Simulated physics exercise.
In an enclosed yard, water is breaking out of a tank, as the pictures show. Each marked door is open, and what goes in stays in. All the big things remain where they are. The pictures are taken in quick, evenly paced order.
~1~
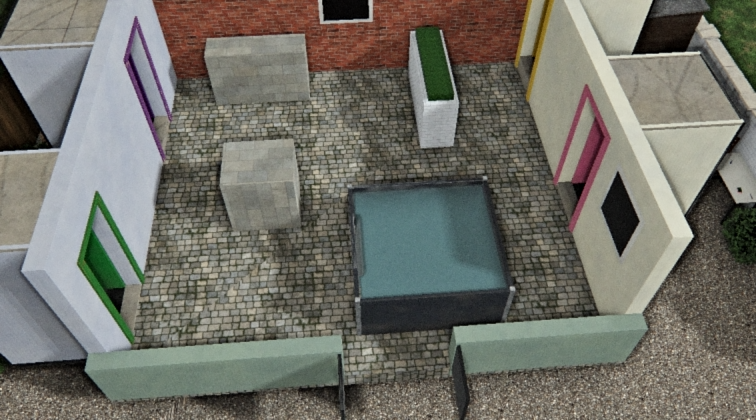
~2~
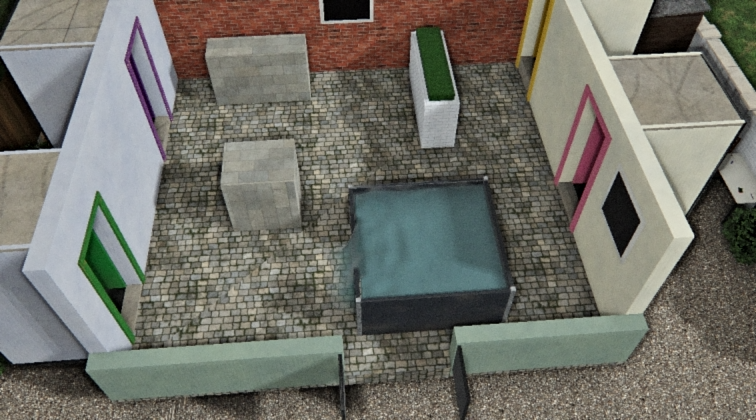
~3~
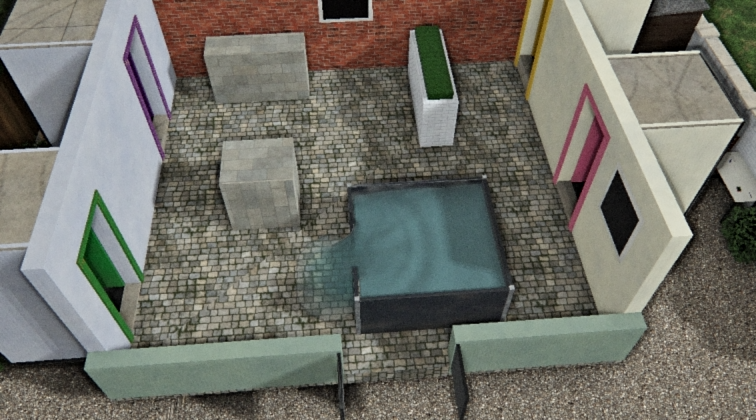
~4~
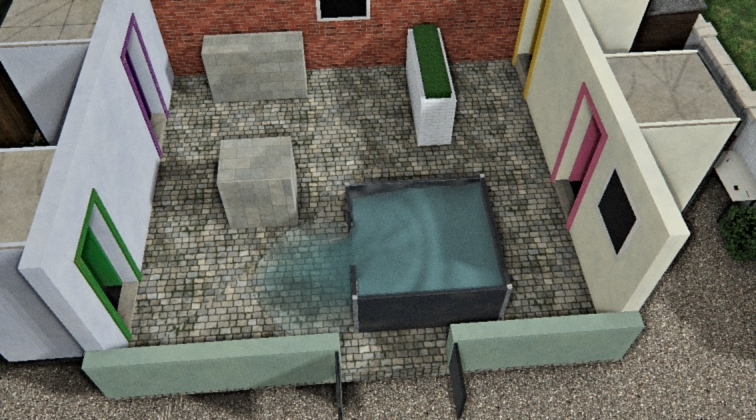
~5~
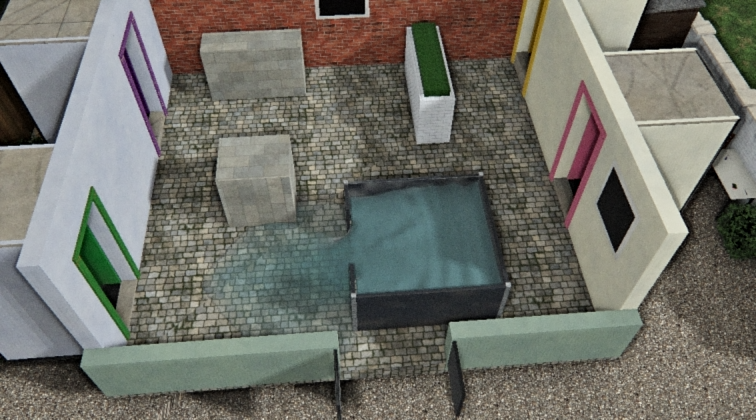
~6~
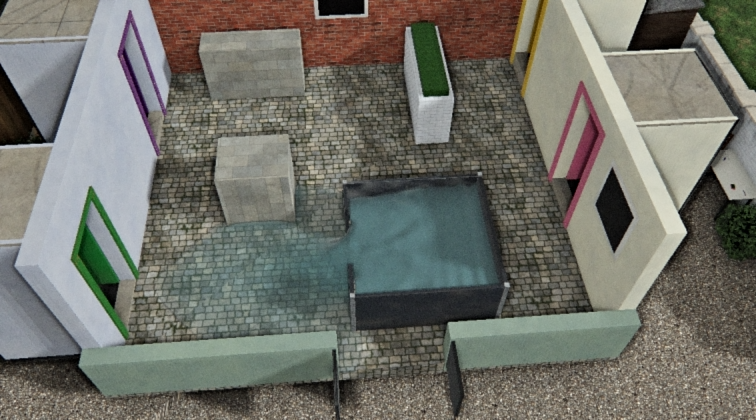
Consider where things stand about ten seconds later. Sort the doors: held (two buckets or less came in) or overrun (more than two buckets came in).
Sorted: Pink door held, yellow door held, purple door held, green door overrun.
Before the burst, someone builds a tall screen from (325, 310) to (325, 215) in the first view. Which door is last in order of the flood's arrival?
I say the door marked pink.
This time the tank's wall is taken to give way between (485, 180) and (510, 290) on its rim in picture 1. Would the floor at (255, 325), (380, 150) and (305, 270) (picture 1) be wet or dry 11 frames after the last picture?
The first spot is spared, the second spared and the third spared.
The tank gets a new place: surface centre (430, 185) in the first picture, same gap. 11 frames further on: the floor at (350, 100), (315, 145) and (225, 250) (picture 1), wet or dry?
Hit, hit, hit.
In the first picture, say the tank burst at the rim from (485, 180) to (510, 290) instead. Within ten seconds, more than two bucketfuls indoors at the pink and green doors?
Put simply: The pink one clears the cutoff; as for the green one, it clears the cutoff.
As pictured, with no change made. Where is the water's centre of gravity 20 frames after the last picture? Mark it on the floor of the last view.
Centre point: Around (301, 254).
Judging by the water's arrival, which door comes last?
The one in pink.
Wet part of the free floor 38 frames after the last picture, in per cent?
Roughly 60 per cent.
A moment on, water covers 25 % of the floor; the pink door not reached, the yellow door not reached, the purple door not reached, the green door over two buckets in.
Next, water covers 35 % of the floor; the pink door not reached, the yellow door not reached, the purple door wet at the sill, nothing in, the green door far over two buckets in.
Then, water covers 45 % of the floor; the pink door not reached, the yellow door not reached, the purple door wet at the sill, nothing in, the green door far over two buckets in.
Later, water covers 60 % of the floor; the pink door not reached, the yellow door not reached, the purple door wet at the sill, nothing in, the green door far over two buckets in.
In the end, water covers 85 % of the floor; the pink door wet at the sill, nothing in, the yellow door wet at the sill, nothing in, the purple door wet at the sill, nothing in, the green door far over two buckets in.
